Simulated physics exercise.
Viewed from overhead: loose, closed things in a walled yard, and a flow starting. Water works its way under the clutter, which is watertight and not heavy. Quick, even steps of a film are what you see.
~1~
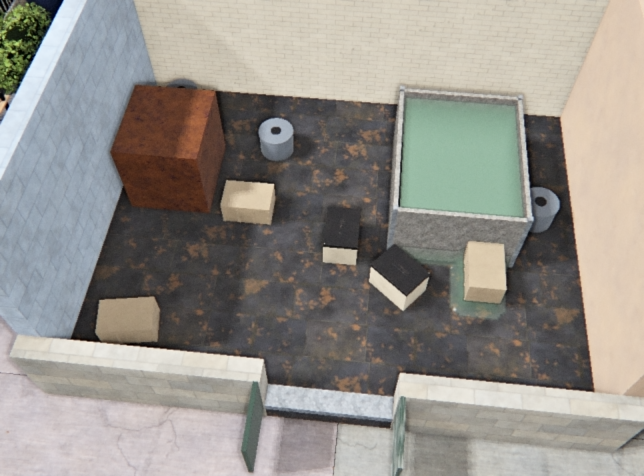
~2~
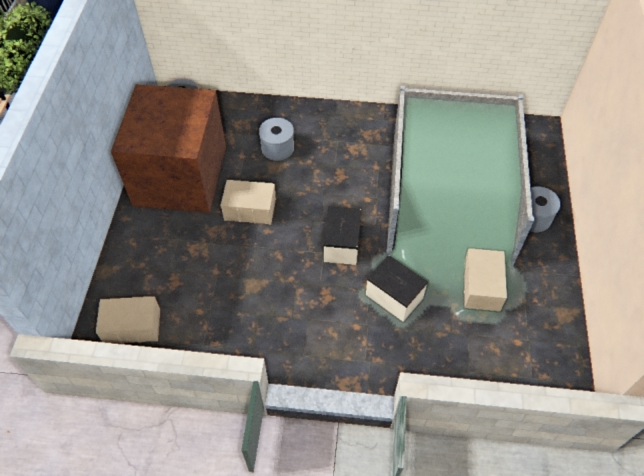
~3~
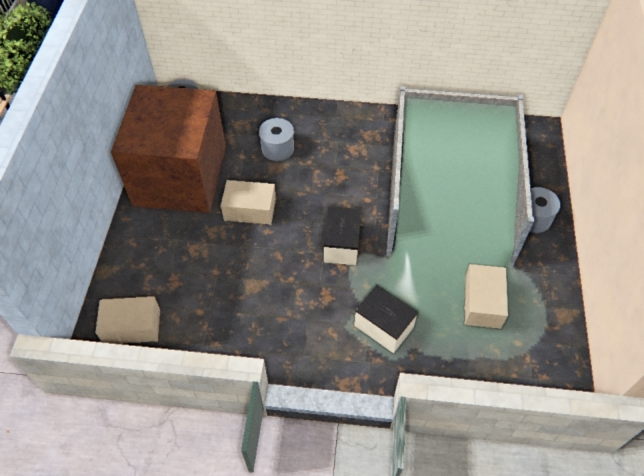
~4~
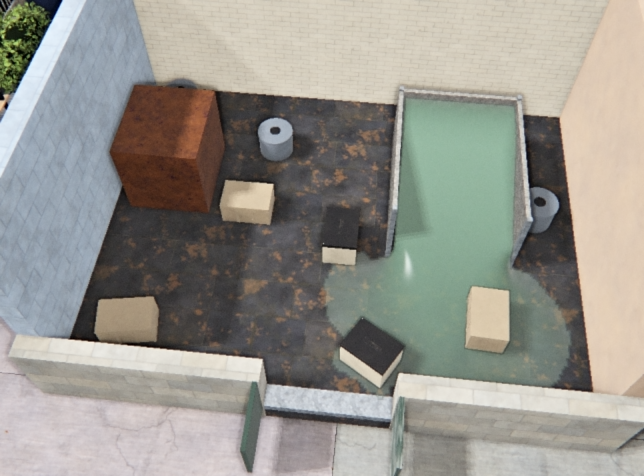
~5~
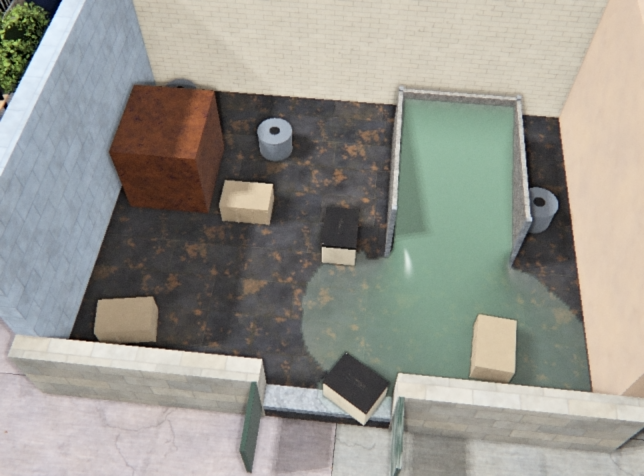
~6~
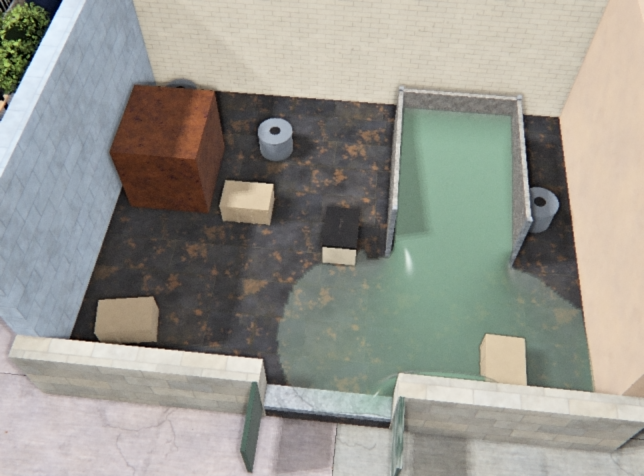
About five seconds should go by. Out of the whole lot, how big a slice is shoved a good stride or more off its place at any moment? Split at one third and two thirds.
A slice from one third to two thirds.
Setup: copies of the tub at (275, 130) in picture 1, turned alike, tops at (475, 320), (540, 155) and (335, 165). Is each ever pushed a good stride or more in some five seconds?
Twin one: Slides well clear; twin two: Slides well clear; twin three: Barely shifts.
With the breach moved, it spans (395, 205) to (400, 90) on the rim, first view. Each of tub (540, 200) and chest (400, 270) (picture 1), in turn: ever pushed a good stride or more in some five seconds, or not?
Fell short, then went the distance.
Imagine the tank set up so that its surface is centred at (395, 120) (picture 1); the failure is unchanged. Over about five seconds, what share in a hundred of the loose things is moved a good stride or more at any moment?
About 80 per cent.
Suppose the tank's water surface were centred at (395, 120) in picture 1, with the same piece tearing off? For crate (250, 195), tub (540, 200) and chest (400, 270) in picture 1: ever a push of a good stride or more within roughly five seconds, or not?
Taking them in order, went past that, went past that, went past that.
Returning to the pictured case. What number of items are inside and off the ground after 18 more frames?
I make it 2 of them.
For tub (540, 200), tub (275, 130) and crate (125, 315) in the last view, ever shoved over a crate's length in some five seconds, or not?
Per the list: First traveled a good way, second remained close, third traveled a good way.
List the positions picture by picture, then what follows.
In the first picture, a crate at (487, 265), on the bottom; a chest at (342, 226), on the bottom; 0 of 8 have shifted.
In the second picture, a crate at (487, 273) rests on the ground, close to its start; a chest at (343, 226), on the bottom; 2 of 8 have shifted.
In the third picture, a crate at (488, 289) rests on the ground, close to its start; a chest at (343, 227) rests on the ground; 2 of 8 have shifted.
In the fourth picture, a crate at (490, 313), afloat, a stride from its start; a chest at (342, 227) rests on the ground; 2 of 8 have shifted.
In the fifth picture, a crate at (496, 343) floats, a stride from its start; a chest at (341, 227), on the bottom; 2 of 8 have shifted.
In the sixth picture, a crate at (506, 363) floats, a stride from its start; a chest at (342, 227) rests on the ground; 2 of 8 have shifted.
A moment on, 2 of 8 are well off their spots; 1 afloat.
Next, 2 of 8 are well off their spots; 1 afloat.
Later, 4 of 8 are well off their spots; 2 afloat.
In the end, 4 of 8 are well off their spots, and 4 have been at some point; 2 afloat.
